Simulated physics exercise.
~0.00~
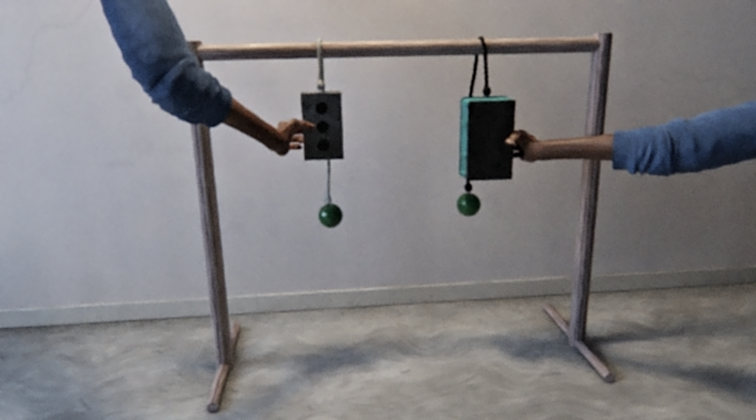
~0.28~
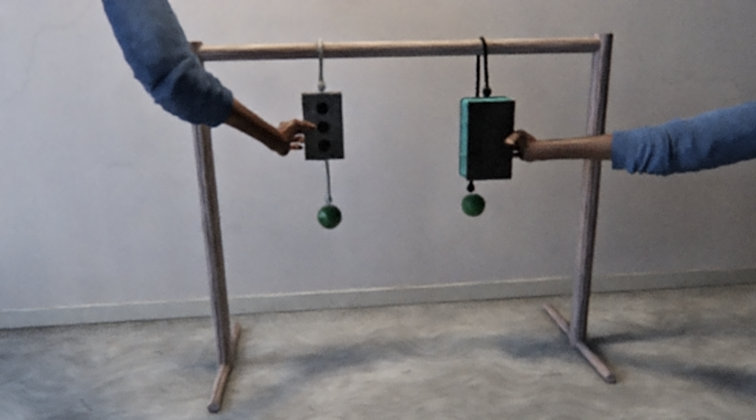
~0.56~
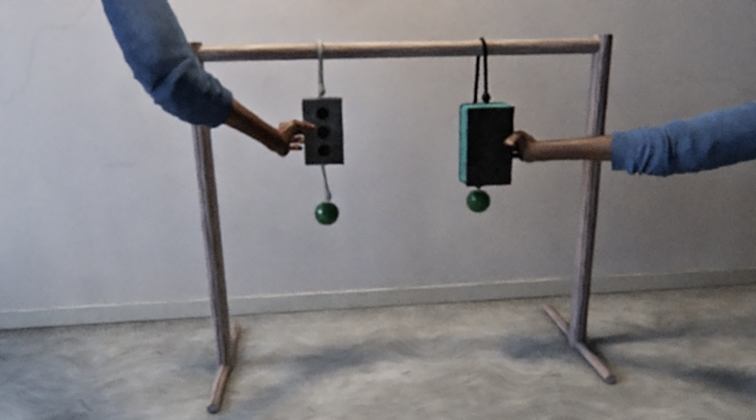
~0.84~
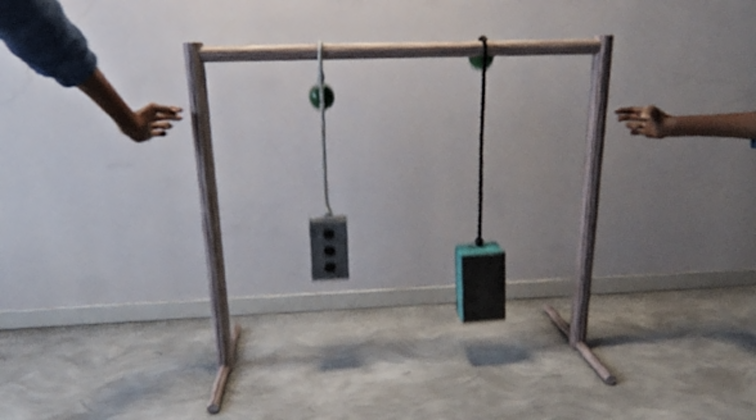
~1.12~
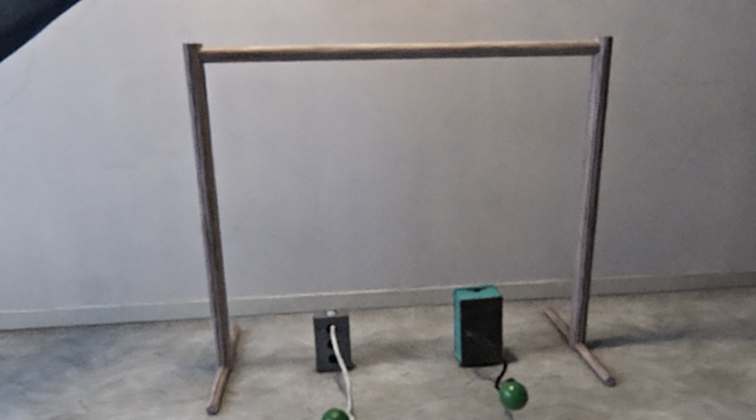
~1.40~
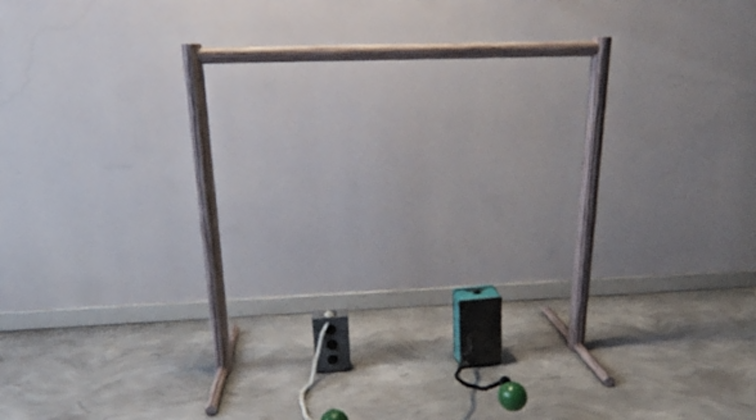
The footage shows two hands holding a gray paver and a turquoise case on ropes over a wooden rail, a green apple dangling beneath each. The hands let go and draw back, both blocks drop as the apples rise, and everything ends on the floor, ropes off the rail.
